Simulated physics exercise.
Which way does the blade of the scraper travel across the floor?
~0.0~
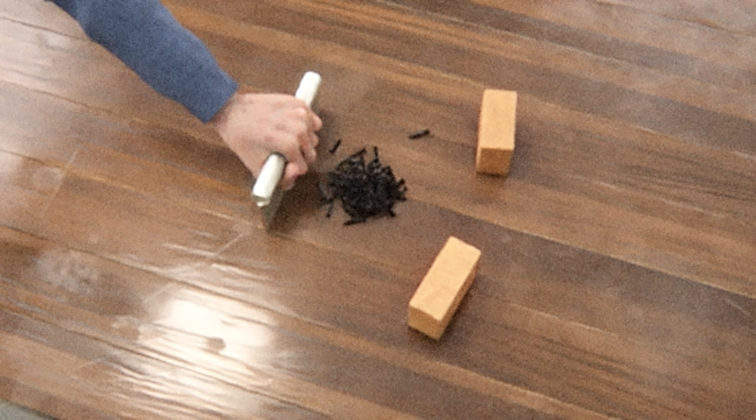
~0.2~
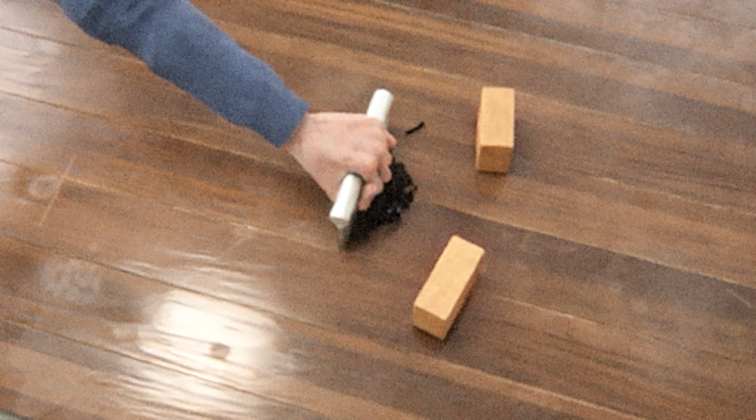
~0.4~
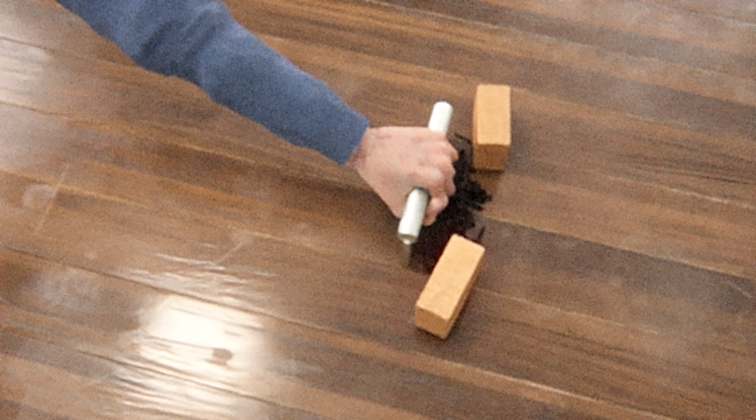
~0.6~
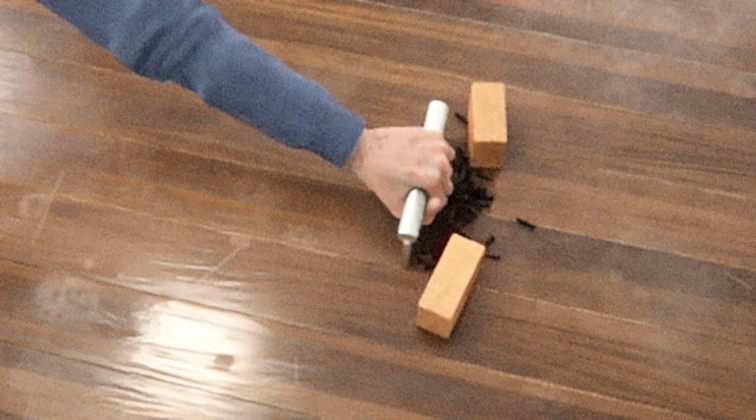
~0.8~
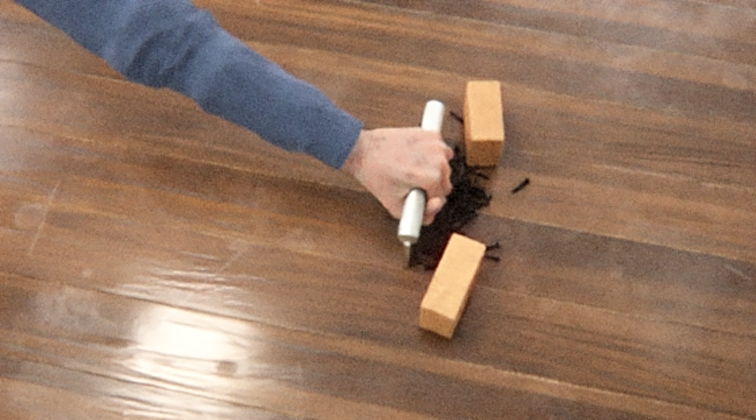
The blade travels to the right, pushing the dark pile toward the two blocks.
